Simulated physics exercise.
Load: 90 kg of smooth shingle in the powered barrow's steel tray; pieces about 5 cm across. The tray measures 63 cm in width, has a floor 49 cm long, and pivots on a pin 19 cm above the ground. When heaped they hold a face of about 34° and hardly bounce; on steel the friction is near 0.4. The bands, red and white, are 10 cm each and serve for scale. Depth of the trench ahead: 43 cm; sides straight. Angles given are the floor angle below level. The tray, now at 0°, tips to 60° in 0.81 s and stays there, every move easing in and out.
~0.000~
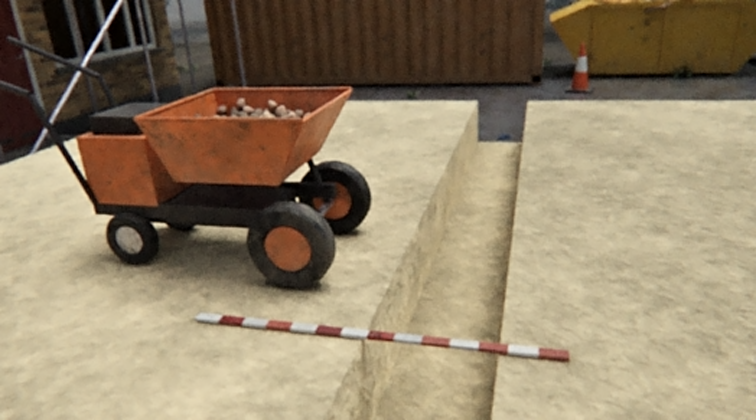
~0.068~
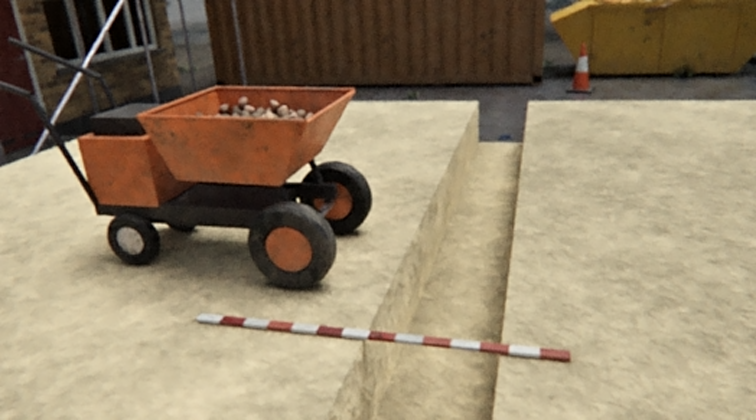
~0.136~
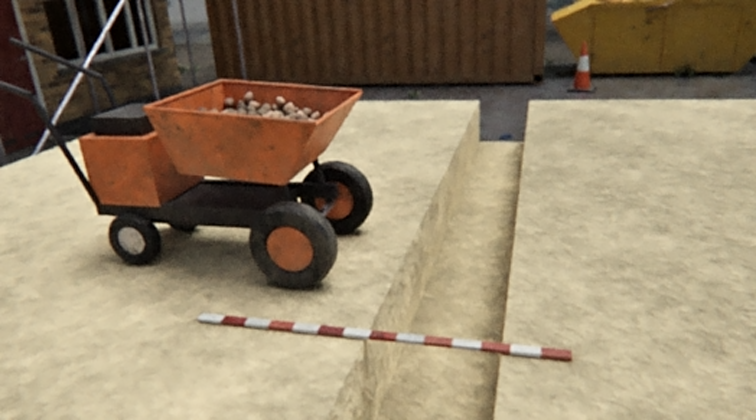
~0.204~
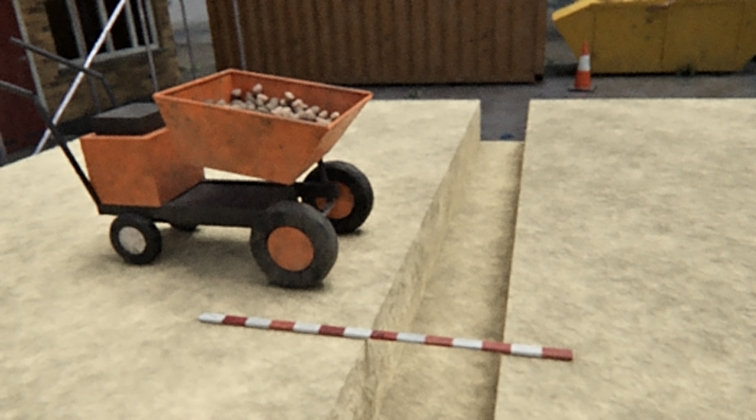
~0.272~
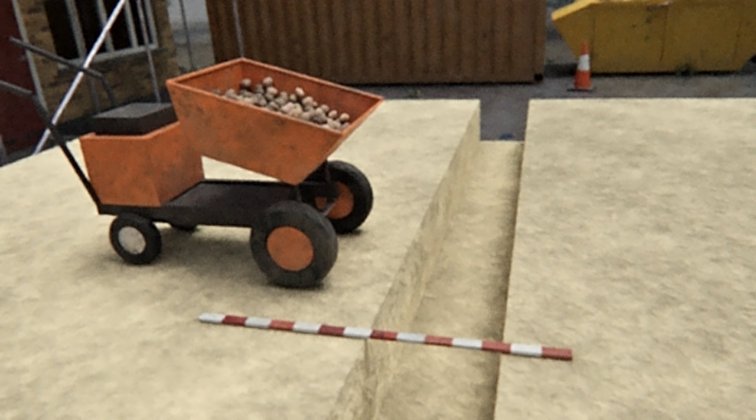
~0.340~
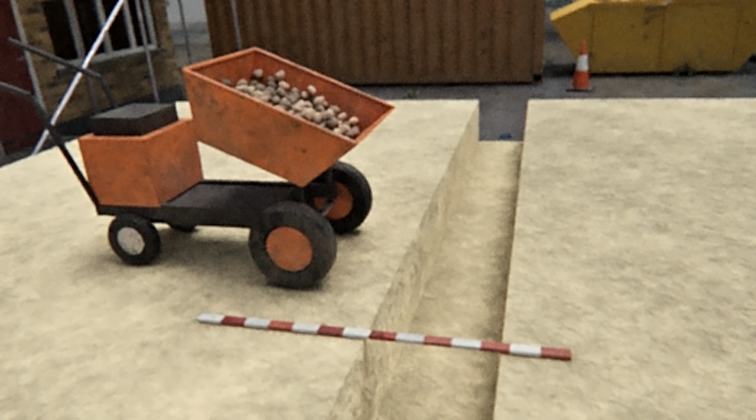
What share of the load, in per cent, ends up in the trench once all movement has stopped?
About 50 per cent.
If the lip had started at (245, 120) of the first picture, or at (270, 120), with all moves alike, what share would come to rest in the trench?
55 % and 60 %.
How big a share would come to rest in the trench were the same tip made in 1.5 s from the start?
With that timing, about 55 per cent.
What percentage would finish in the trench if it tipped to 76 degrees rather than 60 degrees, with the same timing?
About 80%.
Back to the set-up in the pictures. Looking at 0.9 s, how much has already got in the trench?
By then, around 10 percent.
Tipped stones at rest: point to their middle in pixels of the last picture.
Their middle is at about (479, 344).
After 0.6 s the floor is at 51°; 100 % in the tray; the foremost stones are at (388, 172).
After 0.9 s the floor is at 60°; 90 % in the tray, 10 % in the trench; the foremost stones are at (484, 218).
After 1.3 s the floor is at 60°; 56 % in the tray, 34 % in the trench, 10 % past the trench; the foremost stones are at (603, 272).
After 3.2 s the floor is at 60°; 40 % in the tray, 50 % in the trench, 10 % past the trench; the foremost stones are at (695, 278).
